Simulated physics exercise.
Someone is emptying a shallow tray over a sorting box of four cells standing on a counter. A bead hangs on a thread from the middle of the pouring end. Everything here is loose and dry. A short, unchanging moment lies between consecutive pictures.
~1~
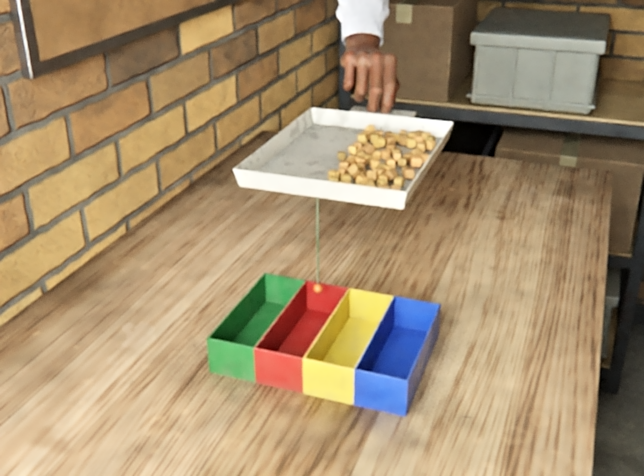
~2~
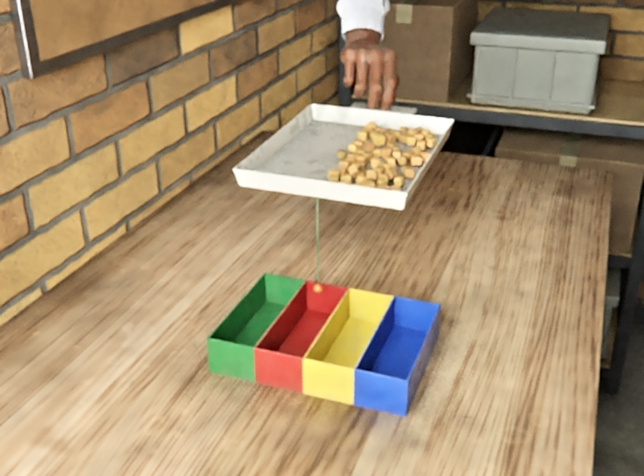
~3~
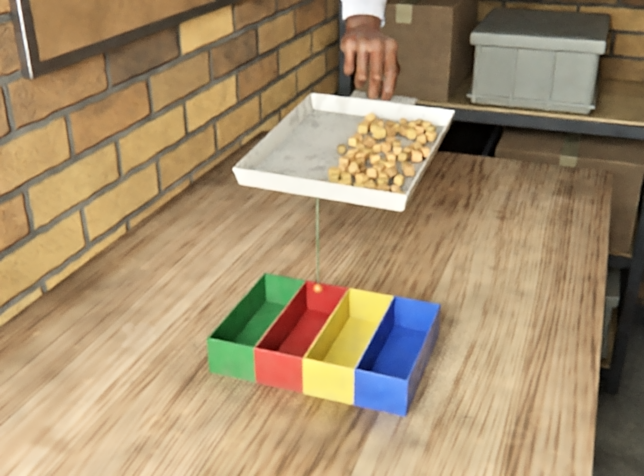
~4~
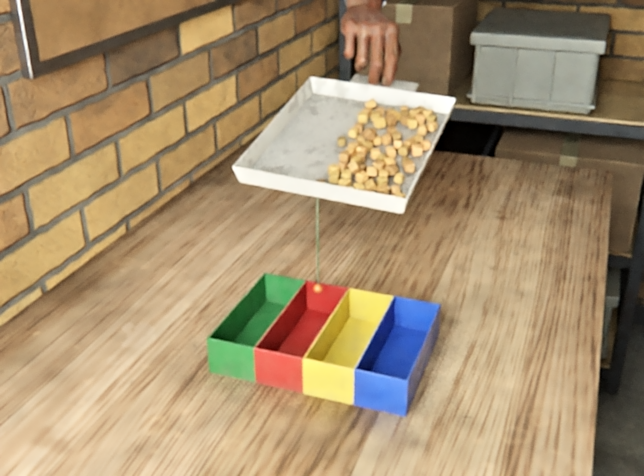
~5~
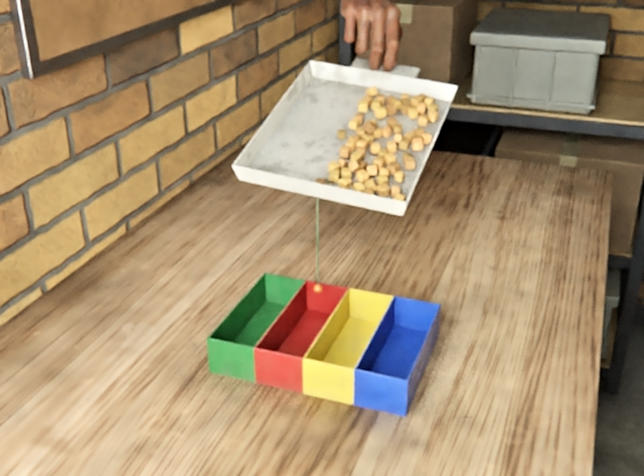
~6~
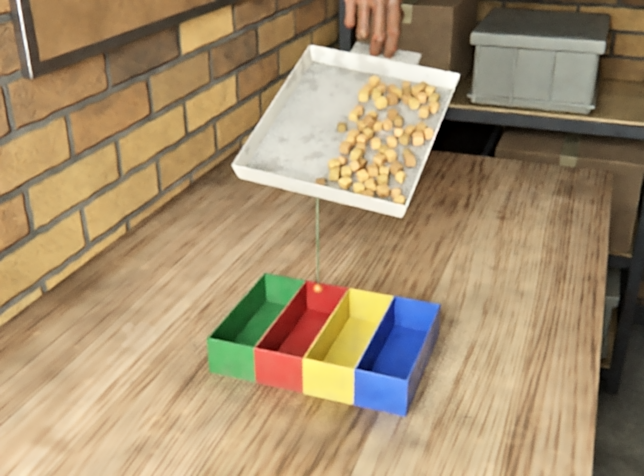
A hand raises the back of a white tray of small tan pieces above four coloured cells.
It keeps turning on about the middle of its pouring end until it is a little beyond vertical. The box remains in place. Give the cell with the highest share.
Highest share: The blue cell.
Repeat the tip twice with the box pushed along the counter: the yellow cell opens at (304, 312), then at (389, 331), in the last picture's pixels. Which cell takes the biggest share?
The blue one; the cell in yellow.
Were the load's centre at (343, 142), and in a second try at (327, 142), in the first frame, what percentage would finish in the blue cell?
Respectively 30 and 30 in a hundred.
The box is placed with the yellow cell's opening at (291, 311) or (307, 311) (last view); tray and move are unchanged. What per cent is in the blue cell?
Close to 30 in a hundred, then close to 40 in a hundred.
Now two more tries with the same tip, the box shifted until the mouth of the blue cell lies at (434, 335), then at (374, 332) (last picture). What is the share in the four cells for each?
Result: 100 % and 70 %.
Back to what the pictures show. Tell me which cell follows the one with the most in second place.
Second comes the yellow cell.
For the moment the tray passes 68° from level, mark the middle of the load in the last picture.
The load is centred near (380, 165).
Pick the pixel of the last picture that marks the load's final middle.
Resting centre, last picture - approx. (376, 372).
Soon after the last picture, tray tipped steeply; all on the tray.
A little later, tray tipped past a quarter turn; most on the tray; a small part in the blue cell; a stray few in the yellow cell; a stray few in the red cell; a small part falling or outside the box.
Later still, tray tipped past a quarter turn; about half in the blue cell; about a third in the yellow cell; a small part in the red cell; a small part falling or outside the box.
At rest, tray tipped past a quarter turn; about half in the blue cell; about a third in the yellow cell; a small part in the red cell; none in the green cell; a small part outside the box.
